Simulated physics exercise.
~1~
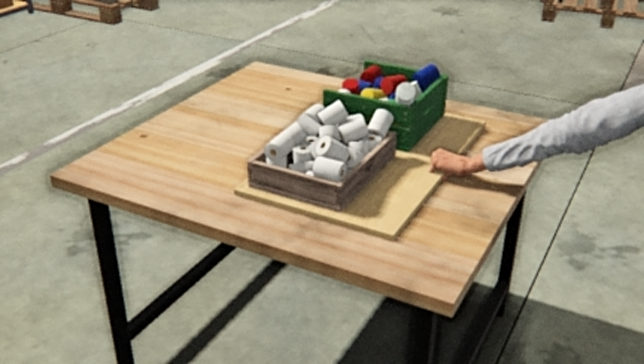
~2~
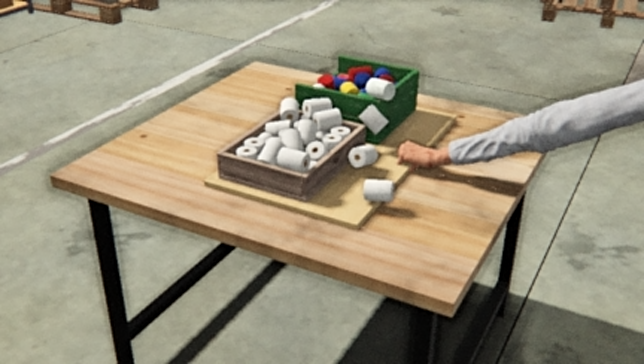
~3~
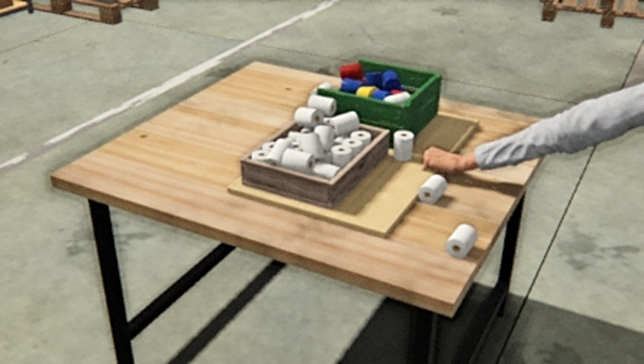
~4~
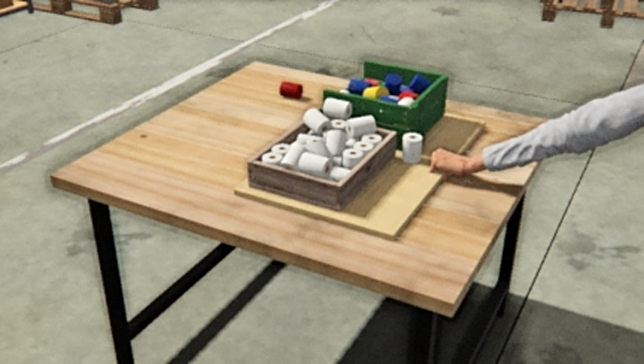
On a grey concrete floor marked with a white line, a wooden table with dark legs is seen from above at an angle. On it, a board carries a brown wooden crate heaped with white paper rolls and, behind it, a green crate of red, blue, yellow and white jars. A grey-sleeved arm at the right moves the board left, and white rolls tumble off the right side. As the board returns right, two rolls lie near the table's right edge and another stands upright beside the crates. Finally, those two are gone from view, the upright roll remains, and a red jar lies left of the green crate.
